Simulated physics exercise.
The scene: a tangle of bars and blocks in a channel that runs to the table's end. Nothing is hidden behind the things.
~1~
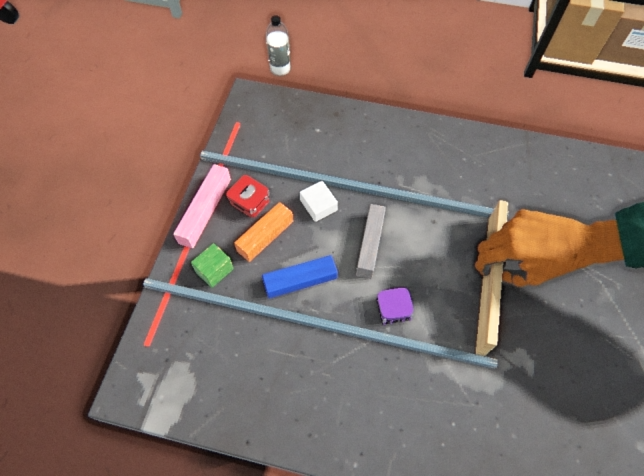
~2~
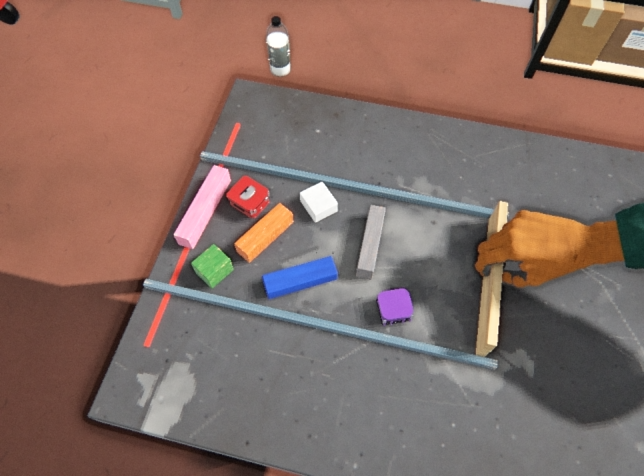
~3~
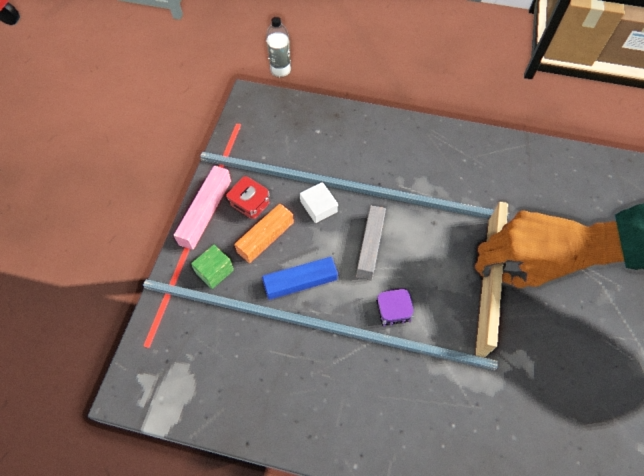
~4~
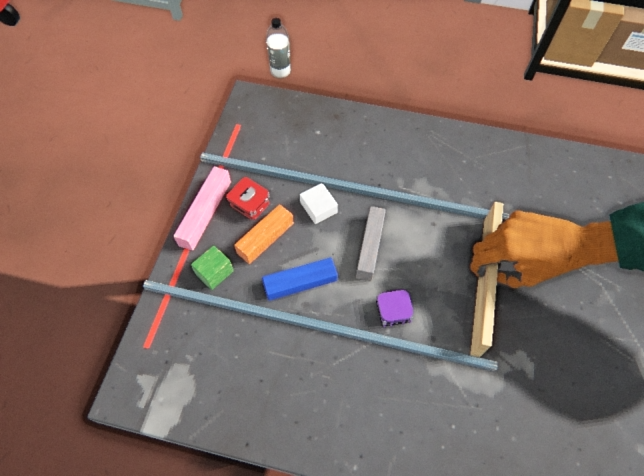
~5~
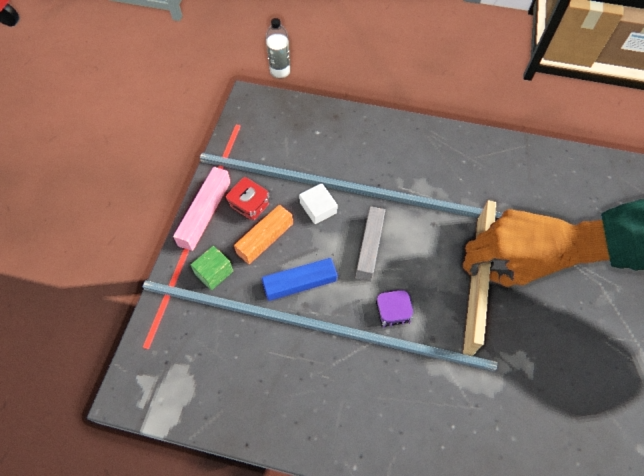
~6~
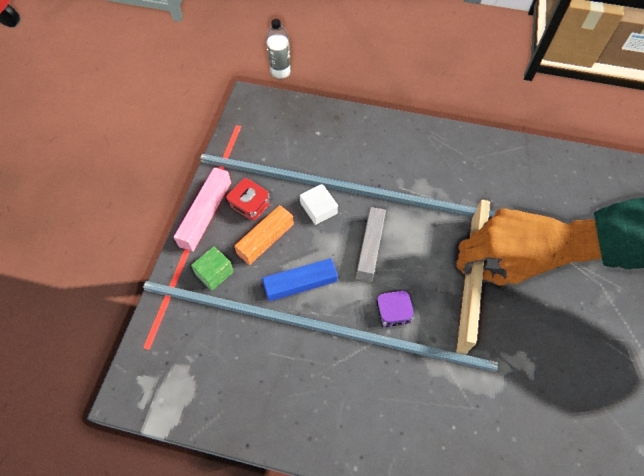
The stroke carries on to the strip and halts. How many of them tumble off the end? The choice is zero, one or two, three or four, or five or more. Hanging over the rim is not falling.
The number that fall off is five or more.
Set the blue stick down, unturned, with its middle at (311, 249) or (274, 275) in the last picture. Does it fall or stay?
The blue stick drops off; is lost.
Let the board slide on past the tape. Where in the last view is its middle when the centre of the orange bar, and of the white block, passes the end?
At (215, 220) for the orange bar; at (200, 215) for the white block.
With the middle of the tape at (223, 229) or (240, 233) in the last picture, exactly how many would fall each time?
Down on the floor: 3 and 1.
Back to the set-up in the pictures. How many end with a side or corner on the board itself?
In contact: 2.
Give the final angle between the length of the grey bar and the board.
Near 0 degrees.
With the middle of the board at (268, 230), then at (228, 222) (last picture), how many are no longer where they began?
The counts are 8 and 8.
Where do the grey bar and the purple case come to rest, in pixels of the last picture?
About (194, 206), and the other about (166, 257).
A little later, none off yet; pink bar at rest near (204, 209); green block at rest near (213, 269); red case at rest near (249, 201).
Next, none off yet; pink bar tilted well over near (164, 205); green block shifted well along near (161, 247); red case shifted well along near (195, 184).
When it is over, the number that fall off is five or more; down, blue stick, white block, orange bar, red case, green block and pink bar.
